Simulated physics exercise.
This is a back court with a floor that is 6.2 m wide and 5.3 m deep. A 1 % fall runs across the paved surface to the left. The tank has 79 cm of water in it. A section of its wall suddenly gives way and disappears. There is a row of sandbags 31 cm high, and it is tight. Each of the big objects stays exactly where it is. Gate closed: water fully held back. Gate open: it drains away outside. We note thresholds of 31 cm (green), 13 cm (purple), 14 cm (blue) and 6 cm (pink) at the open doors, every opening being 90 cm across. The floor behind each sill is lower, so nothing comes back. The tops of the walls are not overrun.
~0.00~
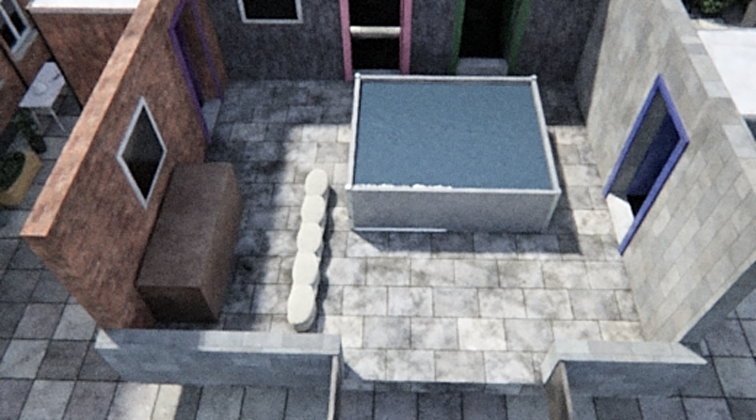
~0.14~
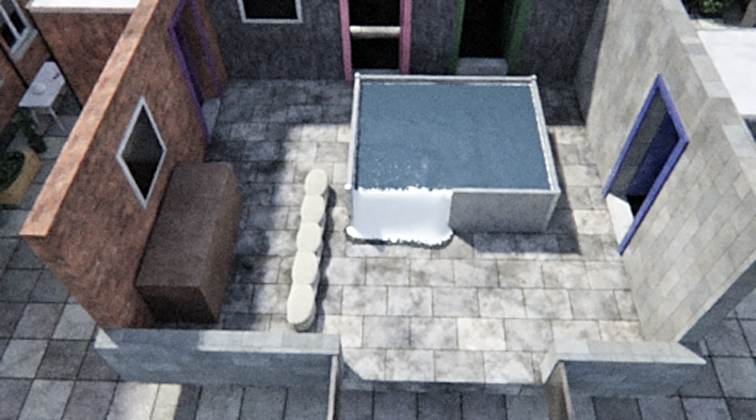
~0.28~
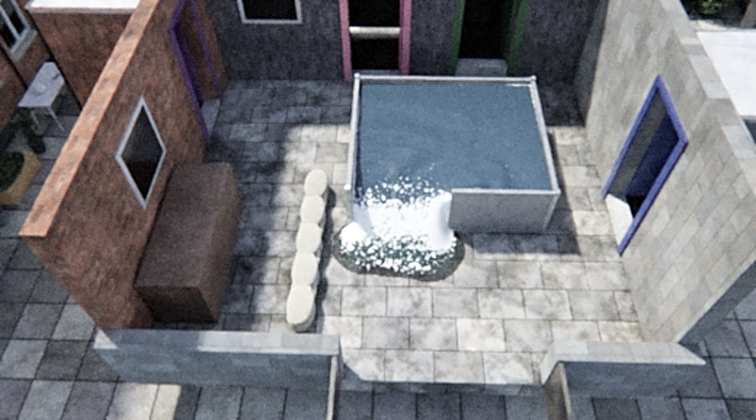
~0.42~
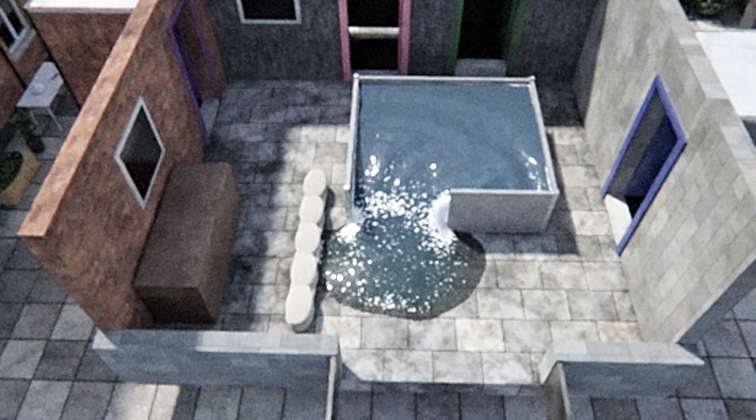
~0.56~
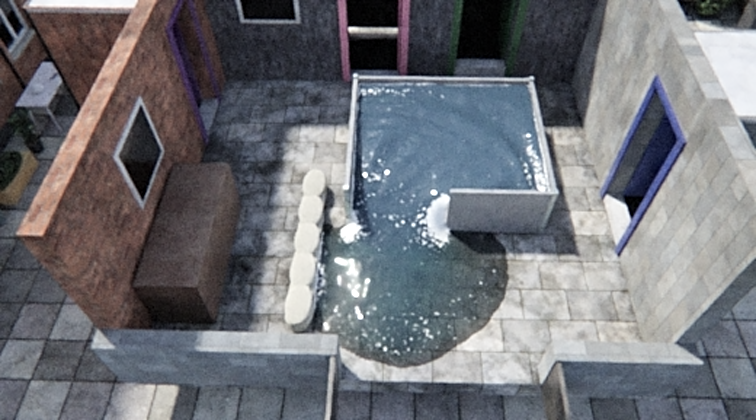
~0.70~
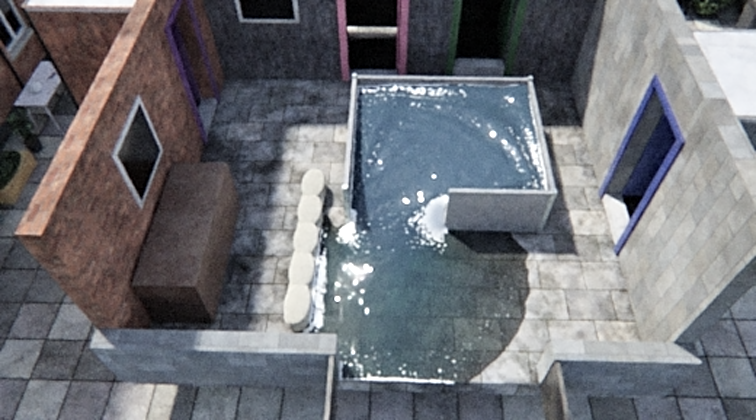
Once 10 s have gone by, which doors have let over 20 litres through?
At the green door the inflow will remain within the limit; at the purple door the inflow will remain within the limit; at the blue door the inflow will remain within the limit; at the pink door the inflow will remain within the limit.
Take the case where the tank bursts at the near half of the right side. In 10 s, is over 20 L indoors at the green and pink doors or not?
Outcome at green: Not exceeded; outcome at pink: Not exceeded.
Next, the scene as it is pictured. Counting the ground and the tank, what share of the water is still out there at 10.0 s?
Some 40 per cent remains.
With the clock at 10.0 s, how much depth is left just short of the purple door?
7.5 cm or so.
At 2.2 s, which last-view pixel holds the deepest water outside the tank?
Close to pixel (329, 360).
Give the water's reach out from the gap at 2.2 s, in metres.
Some 3.8 metres from the gap.
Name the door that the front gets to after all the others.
Door: Green.
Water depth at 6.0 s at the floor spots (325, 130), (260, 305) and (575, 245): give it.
First spot near 3 cm, second near 6 cm, third near 1 cm.
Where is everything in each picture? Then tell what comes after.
The first frame shows the tank at (448, 133) is whole and still, 79 cm deep.
In the second frame, the front is at (348, 230), 0.8 m from the gap at (400, 215); 0.3 m2 of floor is under water; 79 cm left at the back of the tank.
In the third frame, the front is at (445, 271), 1.0 m from the gap at (400, 216); 1.1 m2 of floor is under water; 79 cm left at the back of the tank.
In the fourth frame, the front is at (427, 314), 1.4 m from the gap at (399, 218); 2.4 m2 of floor is under water; 79 cm left at the back of the tank.
In the fifth frame, water pours out at (398, 218) and has run 2.0 m, to a hidden place; typically 8 cm deep outside, 78 cm at the tank's back.
In the sixth frame, the front is at a hidden place, 2.4 m from the gap at (397, 217); 5.4 m2 of floor is under water; 70 cm left at the back of the tank.
After 1.4 s water covers 25 % of the floor and is deepest (58 cm) near (315, 359); green door not reached, purple door not reached, blue door not reached, pink door not reached.
After 2.2 s water covers 30 % of the floor and is deepest (52 cm) near (329, 360); green door not reached, purple door not reached, blue door not reached, pink door not reached.
After 3.5 s water covers 55 % of the floor and is deepest (34 cm) near (142, 356); green door not reached, purple door 2 cm at the sill, 0 L in, blue door not reached, pink door not reached.
After 6.0 s water covers 65 % of the floor and is deepest (24 cm) near (142, 356); green door not reached, purple door 5 cm at the sill, 0 L in, blue door 1 cm at the sill, 0 L in, pink door 5 cm at the sill, 0 L in.
After 10.0 s water covers 75 % of the floor and is deepest (13 cm) near (142, 356); green door 5 cm at the sill, 0 L in, purple door 8 cm at the sill, 0 L in, blue door 0 cm at the sill, 0 L in, pink door 6 cm at the sill, 2 L in.
